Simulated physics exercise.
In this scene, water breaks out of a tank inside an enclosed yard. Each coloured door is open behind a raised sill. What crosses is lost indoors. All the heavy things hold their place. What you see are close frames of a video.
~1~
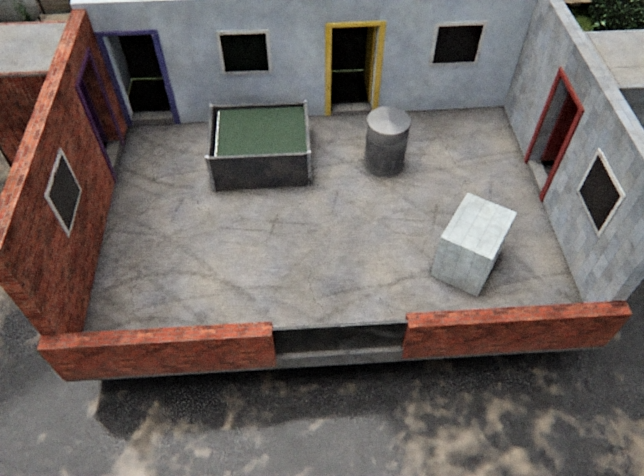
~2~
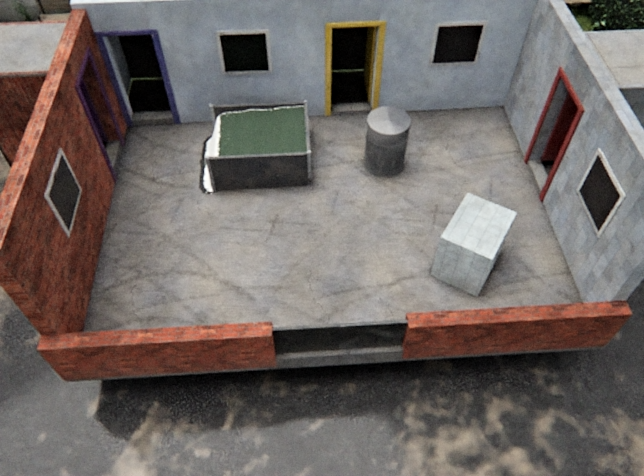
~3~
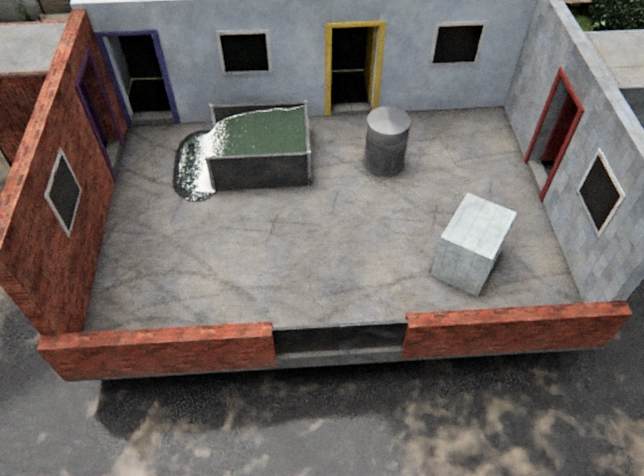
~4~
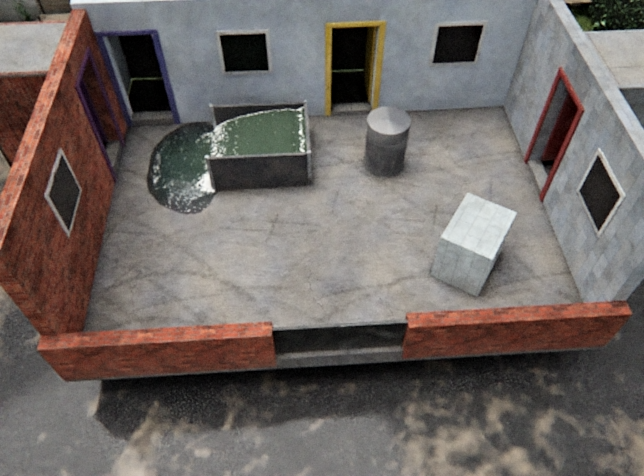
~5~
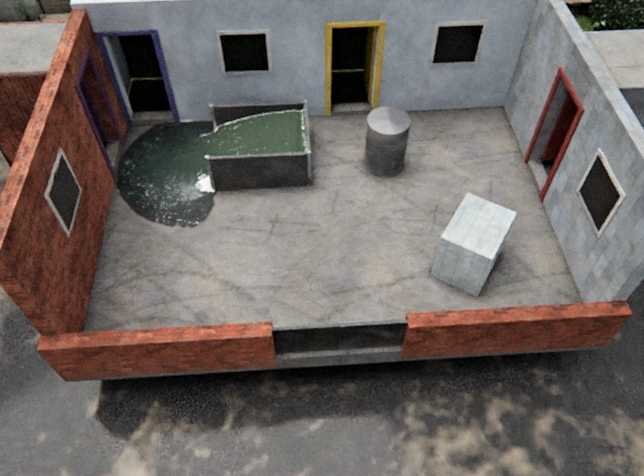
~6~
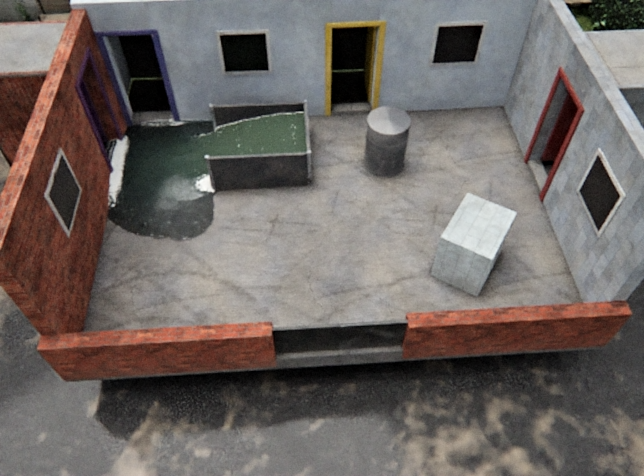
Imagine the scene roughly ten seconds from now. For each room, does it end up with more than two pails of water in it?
My prediction: Blue door: Exceeds two buckets, red door: Within two buckets, purple door: Exceeds two buckets, yellow door: Within two buckets.
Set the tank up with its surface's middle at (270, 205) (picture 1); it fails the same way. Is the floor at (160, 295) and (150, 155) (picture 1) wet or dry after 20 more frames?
Taking them in the order given, I'd call it drenched and then drenched.
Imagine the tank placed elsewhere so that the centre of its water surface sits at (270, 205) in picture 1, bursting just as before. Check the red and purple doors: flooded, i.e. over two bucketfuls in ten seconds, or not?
Lab note - red falls short, purple falls short.
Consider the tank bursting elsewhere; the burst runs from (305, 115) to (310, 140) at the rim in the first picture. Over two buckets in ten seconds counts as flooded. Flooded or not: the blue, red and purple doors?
Blue door falls short, red door falls short, purple door falls short.
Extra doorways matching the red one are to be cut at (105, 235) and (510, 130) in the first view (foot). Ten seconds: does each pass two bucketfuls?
Log: Door one beats the mark; door two misses the mark.
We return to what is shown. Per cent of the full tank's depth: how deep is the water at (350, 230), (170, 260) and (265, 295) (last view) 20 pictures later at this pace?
About 0, 6, 0 %.
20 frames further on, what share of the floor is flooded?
I'd estimate some 35 per cent.
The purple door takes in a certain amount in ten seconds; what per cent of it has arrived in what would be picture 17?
Roughly 85 per cent.
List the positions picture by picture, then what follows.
The first picture shows still water in the tank at (259, 132).
In the second picture, the front is at a hidden place, out from the gap at (216, 154).
In the third picture, the front is at (197, 134), out from the gap at (216, 155).
In the fourth picture, water pours out at (216, 156) and has run to (177, 132).
In the fifth picture, water pours out at (216, 156) and has run to (128, 154).
In the sixth picture, the front is at (127, 130), out from the gap at (216, 157).
A moment on, water covers 15 % of the floor; the blue door under two buckets in, the red door not reached, the purple door far over two buckets in, the yellow door not reached.
Next, water covers 20 % of the floor; the blue door over two buckets in, the red door not reached, the purple door far over two buckets in, the yellow door not reached.
Then, water covers 35 % of the floor; the blue door far over two buckets in, the red door not reached, the purple door far over two buckets in, the yellow door not reached.
Later, water covers 60 % of the floor; the blue door far over two buckets in, the red door not reached, the purple door far over two buckets in, the yellow door wet at the sill, nothing in.
In the end, water covers 95 % of the floor; the blue door far over two buckets in, the red door wet at the sill, nothing in, the purple door far over two buckets in, the yellow door wet at the sill, nothing in.
